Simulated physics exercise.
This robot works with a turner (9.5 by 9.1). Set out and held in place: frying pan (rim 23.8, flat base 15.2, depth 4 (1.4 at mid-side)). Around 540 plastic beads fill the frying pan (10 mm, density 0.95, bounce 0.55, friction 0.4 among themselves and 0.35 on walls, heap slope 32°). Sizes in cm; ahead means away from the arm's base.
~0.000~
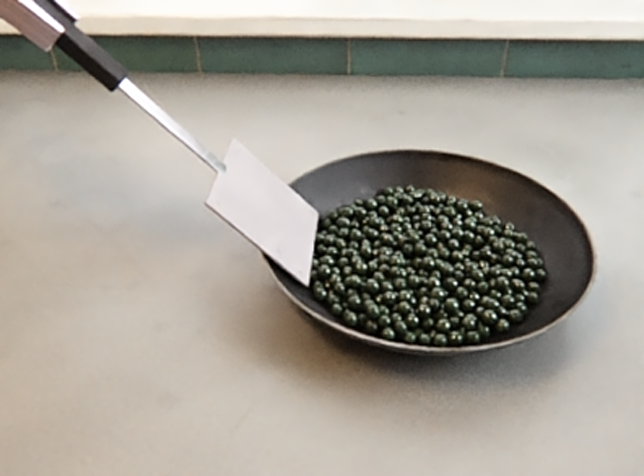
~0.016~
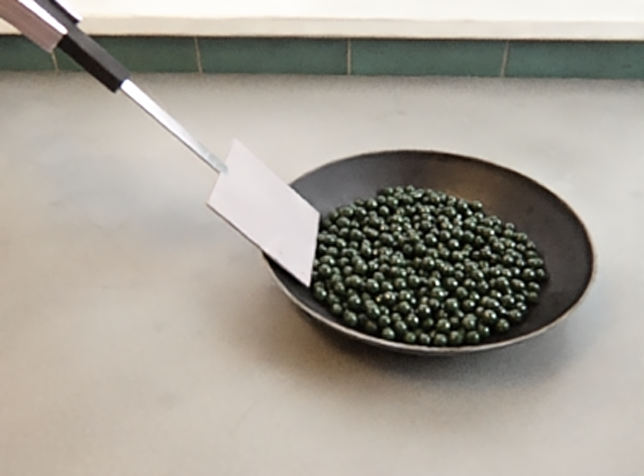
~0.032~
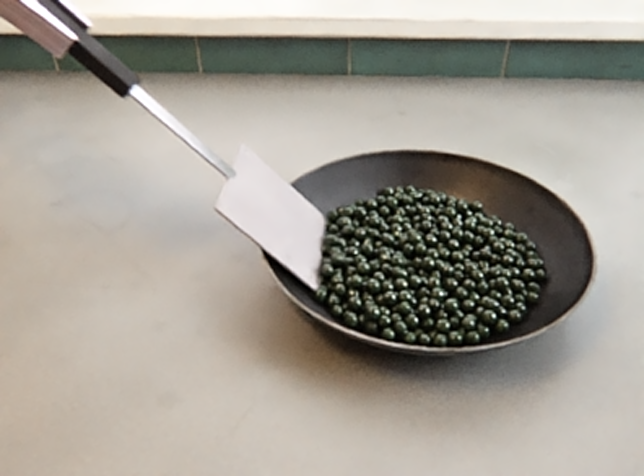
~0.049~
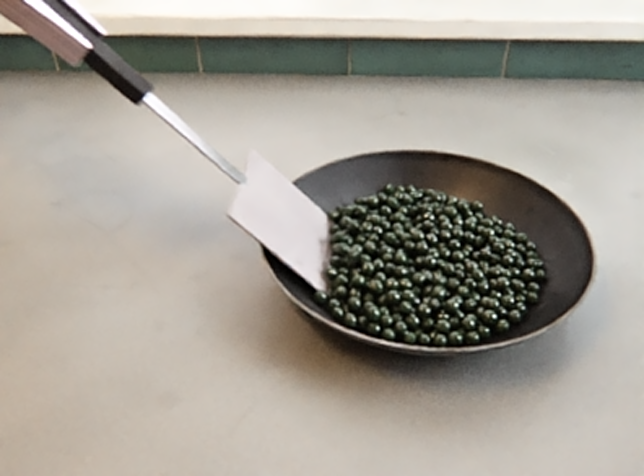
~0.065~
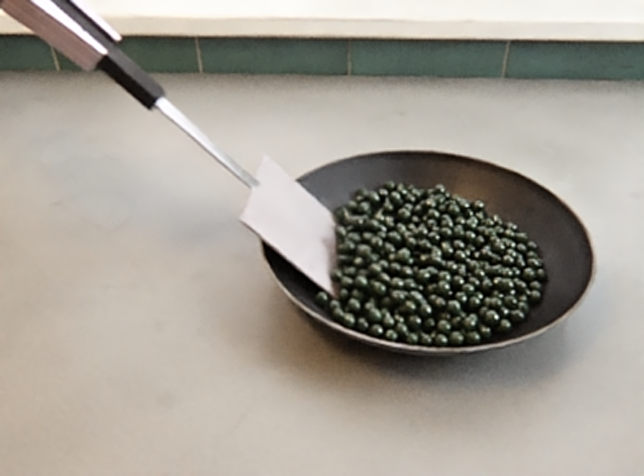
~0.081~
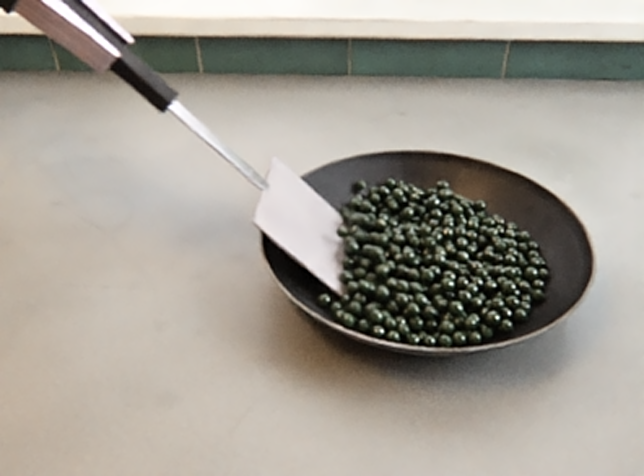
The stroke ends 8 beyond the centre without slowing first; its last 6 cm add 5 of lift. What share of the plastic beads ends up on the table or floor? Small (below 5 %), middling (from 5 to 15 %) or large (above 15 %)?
On the table or floor the share is middling, from 5 to 15 %.
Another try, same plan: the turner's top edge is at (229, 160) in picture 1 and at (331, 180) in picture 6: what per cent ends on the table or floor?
About 35 per cent.
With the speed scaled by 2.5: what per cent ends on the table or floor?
About 30 per cent.
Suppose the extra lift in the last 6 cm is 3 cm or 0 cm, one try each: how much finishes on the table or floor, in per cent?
About 15 and 20 per cent.
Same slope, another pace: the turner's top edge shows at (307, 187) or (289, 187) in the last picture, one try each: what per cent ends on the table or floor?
Some 25 and 20 per cent.
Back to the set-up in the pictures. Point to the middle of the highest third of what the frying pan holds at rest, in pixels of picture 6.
At about (521, 247).
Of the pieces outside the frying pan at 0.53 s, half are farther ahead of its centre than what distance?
About 18 cm.
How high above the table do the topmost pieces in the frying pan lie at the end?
About 5.0 cm.
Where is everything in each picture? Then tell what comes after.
The first frame shows turner top edge at (220, 168), sloping 47°; upper third of the load around (424, 250), from x 310 to 540, top at y 190; 536 in the frying pan.
The second frame shows turner top edge at (221, 168), sloping 47°; upper third of the load around (426, 249), from x 310 to 540, top at y 190.
The third frame shows turner top edge at (229, 173), sloping 47°; upper third of the load around (422, 249), from x 315 to 540, top at y 190.
The fourth frame shows turner top edge at (241, 179), sloping 47°; upper third of the load around (413, 248), from x 315 to 540, top at y 190.
The fifth frame shows turner top edge at (252, 184), sloping 47°; upper third of the load around (417, 247), from x 305 to 540, top at y 185.
The sixth frame shows turner top edge at (264, 186), sloping 47°; upper third of the load around (421, 248), from x 285 to 540, top at y 185; 536 in the frying pan.
By 0.18 s, sloping 47°, highest piece 9 above the table; 535 in the frying pan, 1 on the blade or in flight.
By 0.28 s, sloping 47°, highest piece 5 above the table; 535 in the frying pan, 1 on the blade or in flight.
By 0.53 s, sloping 47°, highest piece 4 above the table; 487 in the frying pan, 49 on the table or floor.
By 1.58 s, sloping 47°, highest piece 4 above the table; 487 in the frying pan, 49 on the table or floor.
Final count, 487 in the frying pan, 49 on the table or floor. That is 9 % on the table or floor.
